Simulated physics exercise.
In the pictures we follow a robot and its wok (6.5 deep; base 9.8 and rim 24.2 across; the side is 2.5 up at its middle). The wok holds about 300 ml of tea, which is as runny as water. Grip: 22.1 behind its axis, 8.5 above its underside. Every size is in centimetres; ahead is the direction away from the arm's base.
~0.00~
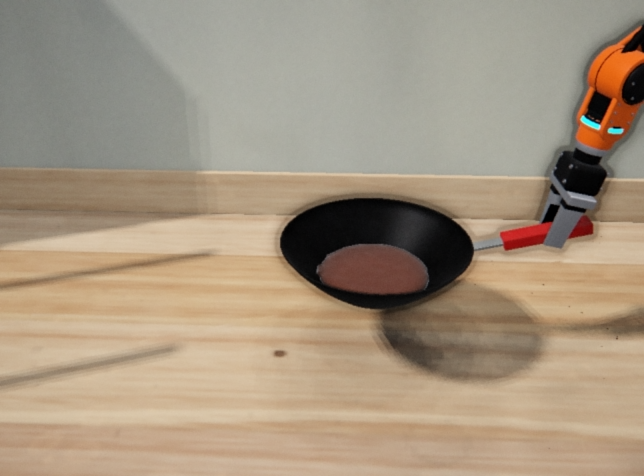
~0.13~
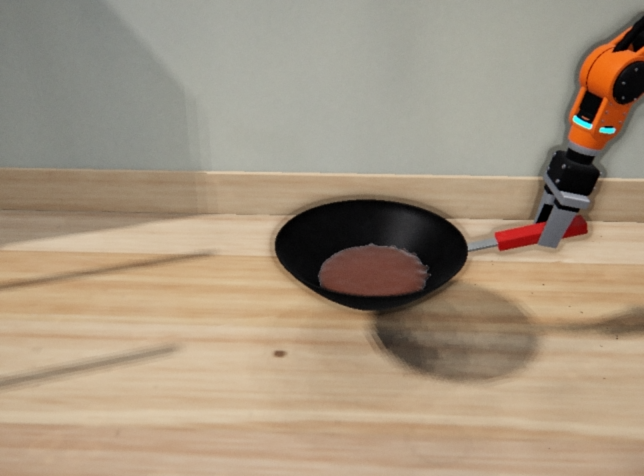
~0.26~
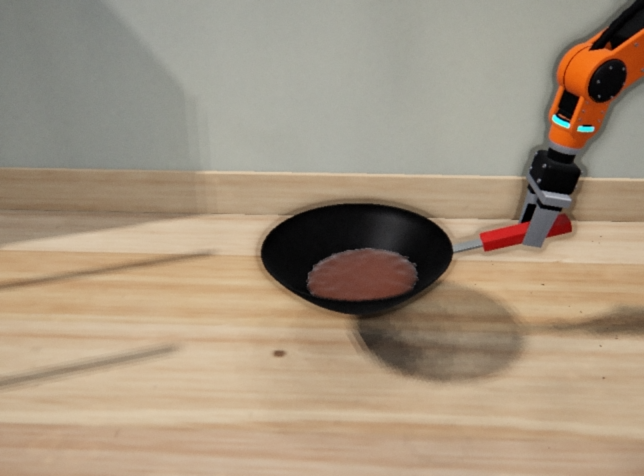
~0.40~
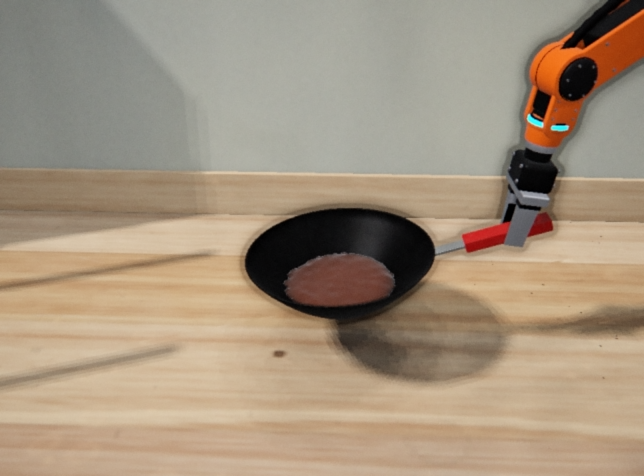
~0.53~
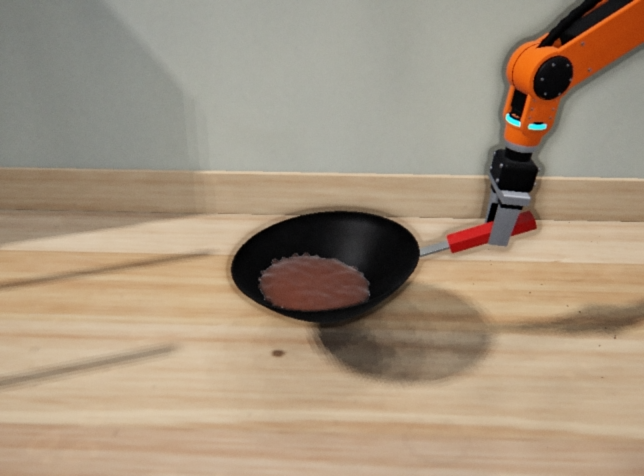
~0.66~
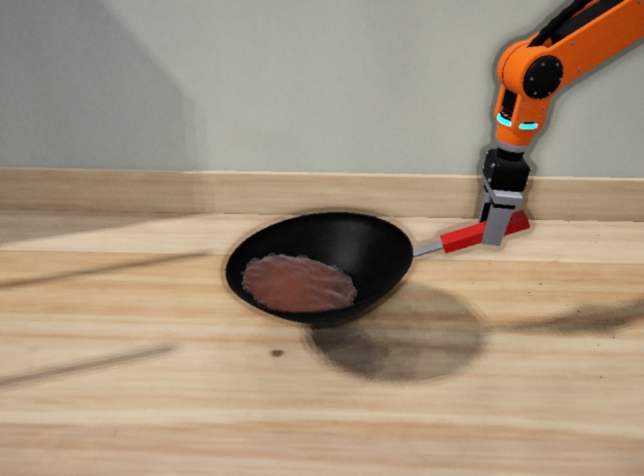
Black wok of reddish-brown liquid moving left above a wooden surface, an orange robot arm gripping its red handle and gradually tilting it.
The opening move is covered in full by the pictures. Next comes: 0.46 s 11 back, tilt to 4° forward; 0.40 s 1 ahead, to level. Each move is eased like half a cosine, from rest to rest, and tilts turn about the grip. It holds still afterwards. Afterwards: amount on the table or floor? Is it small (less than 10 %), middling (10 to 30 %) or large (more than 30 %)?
It is small.
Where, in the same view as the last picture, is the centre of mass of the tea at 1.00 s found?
Centre: Close to (383, 285) in the last picture.
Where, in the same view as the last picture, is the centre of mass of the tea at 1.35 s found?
My best guess is about (410, 277).
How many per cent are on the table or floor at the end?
Something like 3 in a hundred.
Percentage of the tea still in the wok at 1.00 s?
That would be close to 100 percent of the start.
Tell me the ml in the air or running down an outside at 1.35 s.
It works out to close to 0 ml.
By 1.00 s, tilted 4° forward, liquid up to 11 above the table; 295 ml in the wok.
By 1.35 s, tilted 2° forward, liquid up to 14 above the table; 295 ml in the wok.
By 1.72 s, level, liquid up to 15 above the table; 290 ml in the wok, 5 ml on the table or floor, 5 ml in the air or running down outside.
By 2.52 s, level, liquid up to 14 above the table; 290 ml in the wok, 10 ml on the table or floor.
Final state, 290 ml in the wok, 10 ml on the table or floor. That is 3 % on the table or floor.
